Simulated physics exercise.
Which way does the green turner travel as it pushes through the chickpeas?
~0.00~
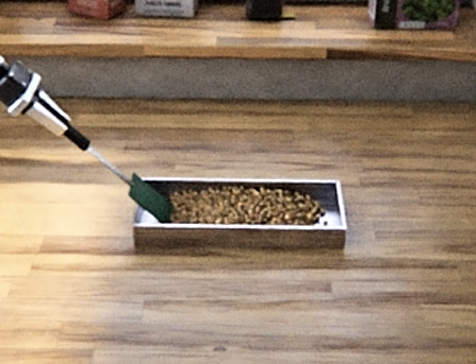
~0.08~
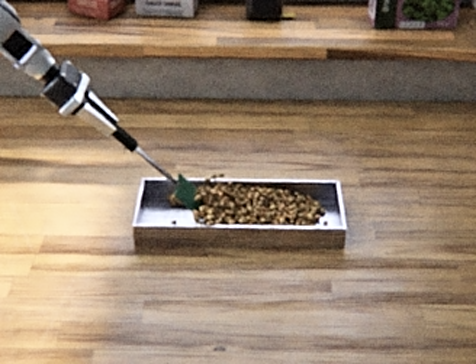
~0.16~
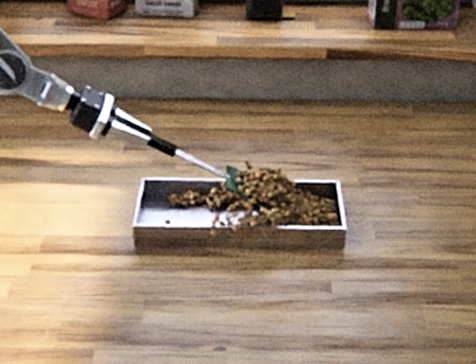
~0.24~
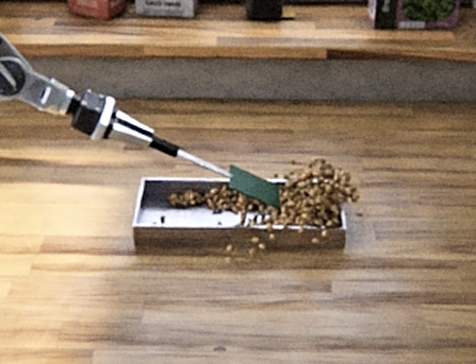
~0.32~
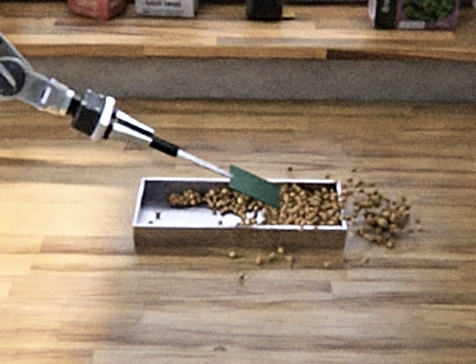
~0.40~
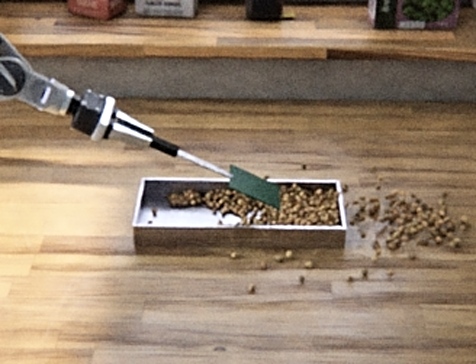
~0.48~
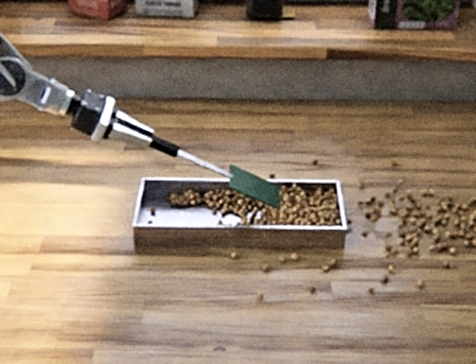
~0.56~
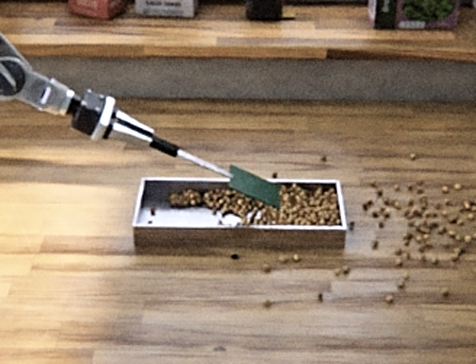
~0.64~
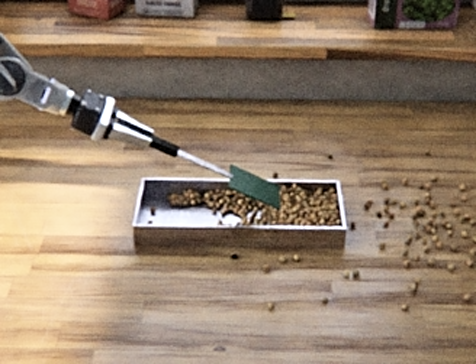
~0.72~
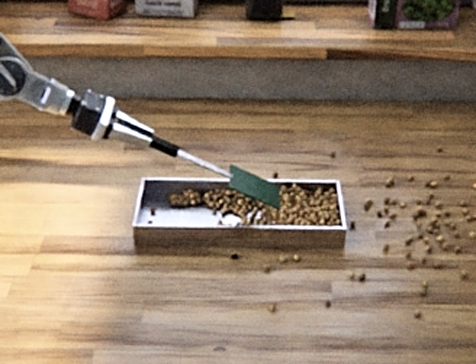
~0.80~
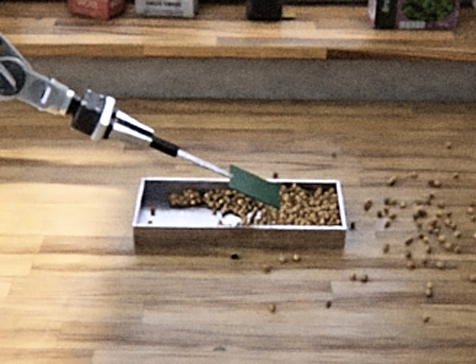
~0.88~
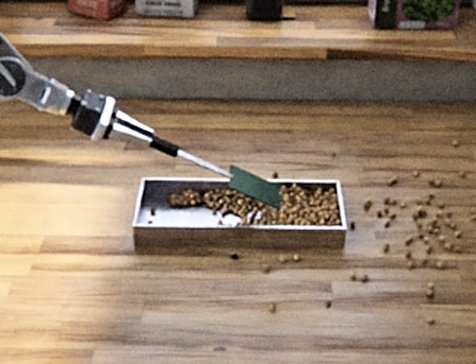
The turner moves to the right, pushing through the chickpeas in the trough before it stops.
